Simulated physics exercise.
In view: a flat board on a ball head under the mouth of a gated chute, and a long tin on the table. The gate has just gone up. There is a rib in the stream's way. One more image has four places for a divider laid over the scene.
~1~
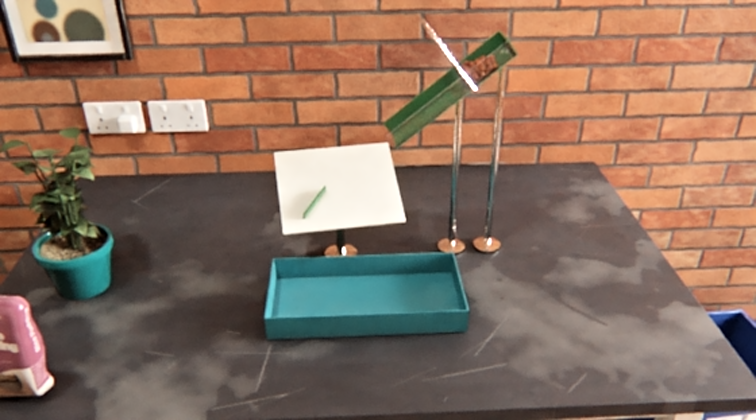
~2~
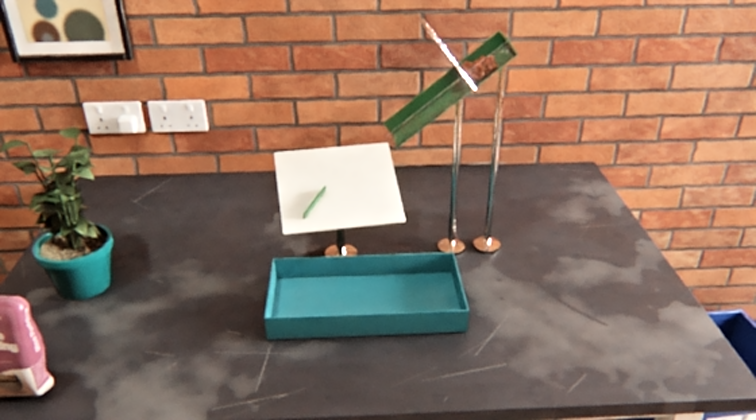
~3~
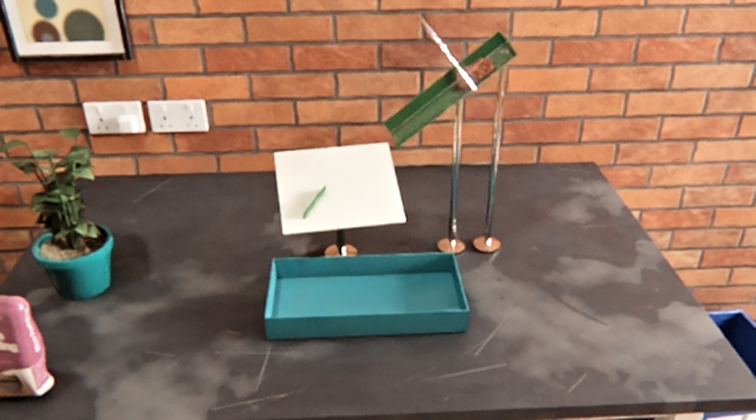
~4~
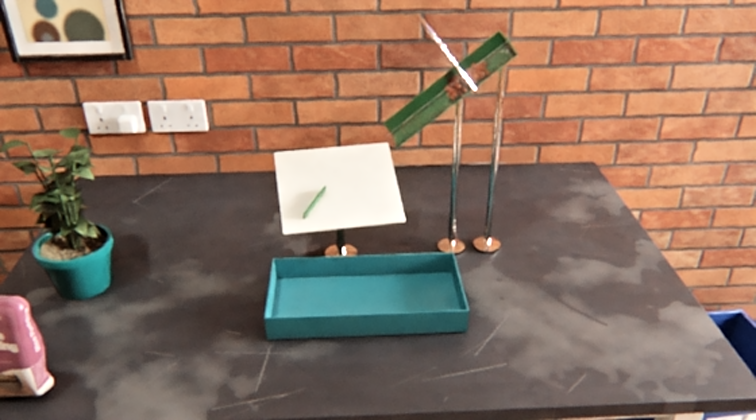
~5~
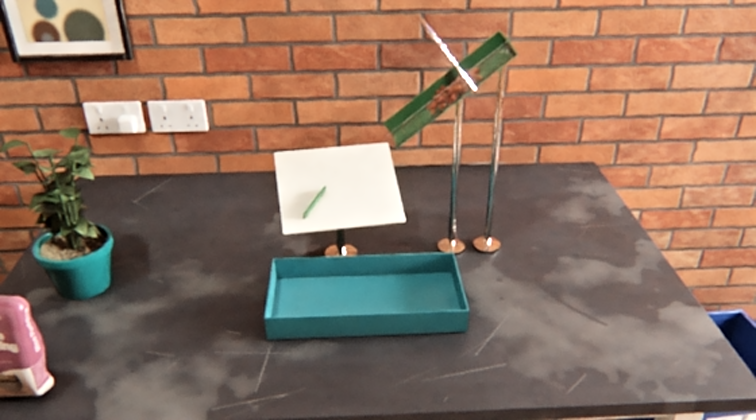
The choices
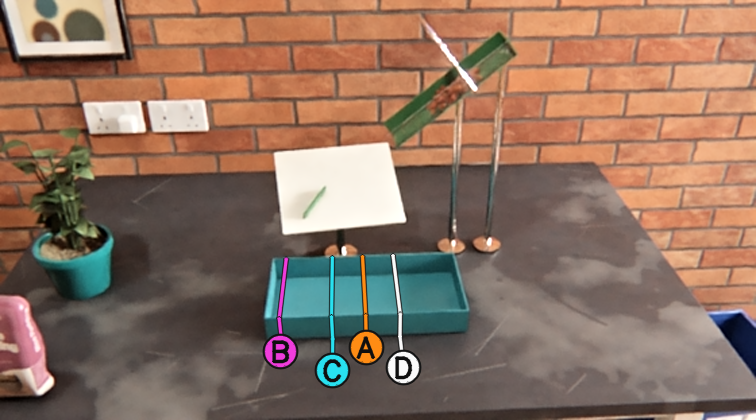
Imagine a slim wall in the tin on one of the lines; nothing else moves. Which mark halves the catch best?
I would pick line C.
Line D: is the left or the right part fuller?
Left.
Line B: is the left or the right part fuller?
More lands on the right.
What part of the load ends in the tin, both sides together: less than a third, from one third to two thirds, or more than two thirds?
More than two thirds.
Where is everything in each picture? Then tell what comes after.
In the first frame, load behind the gate near (477, 68), clay pellets; lip of the chute near (395, 142), sloping fairly steeply.
In the second frame, middle of the board near (338, 186), tilted gently; middle of its low edge near (345, 227); of its high edge near (332, 148).
In the third frame, front corners of the tin near (265, 318) and (468, 310), empty; front of the load near (461, 83).
In the fourth frame, middle of the load near (467, 83); its front near (450, 95), close to a quarter of the way to the lip; rib from (325, 186) to (304, 214).
In the fifth frame, middle of the load near (457, 90); its front near (429, 107), close to half of the way to the lip.
On the marked copy, line A crosses the front rim at (365, 314); line B crosses the front rim at (279, 317); line C crosses the front rim at (331, 315); line D crosses the front rim at (400, 313).
If A is chosen, of what is caught, all but a few on the left of the divider, a small share on the right.
If B is chosen, of what is caught, a small share on the left of the divider, all but a few on the right.
If C is chosen, of what is caught, close to two thirds on the left of the divider, close to a third on the right.
If D is chosen, of what is caught, the whole lot on the left of the divider, none at all on the right.
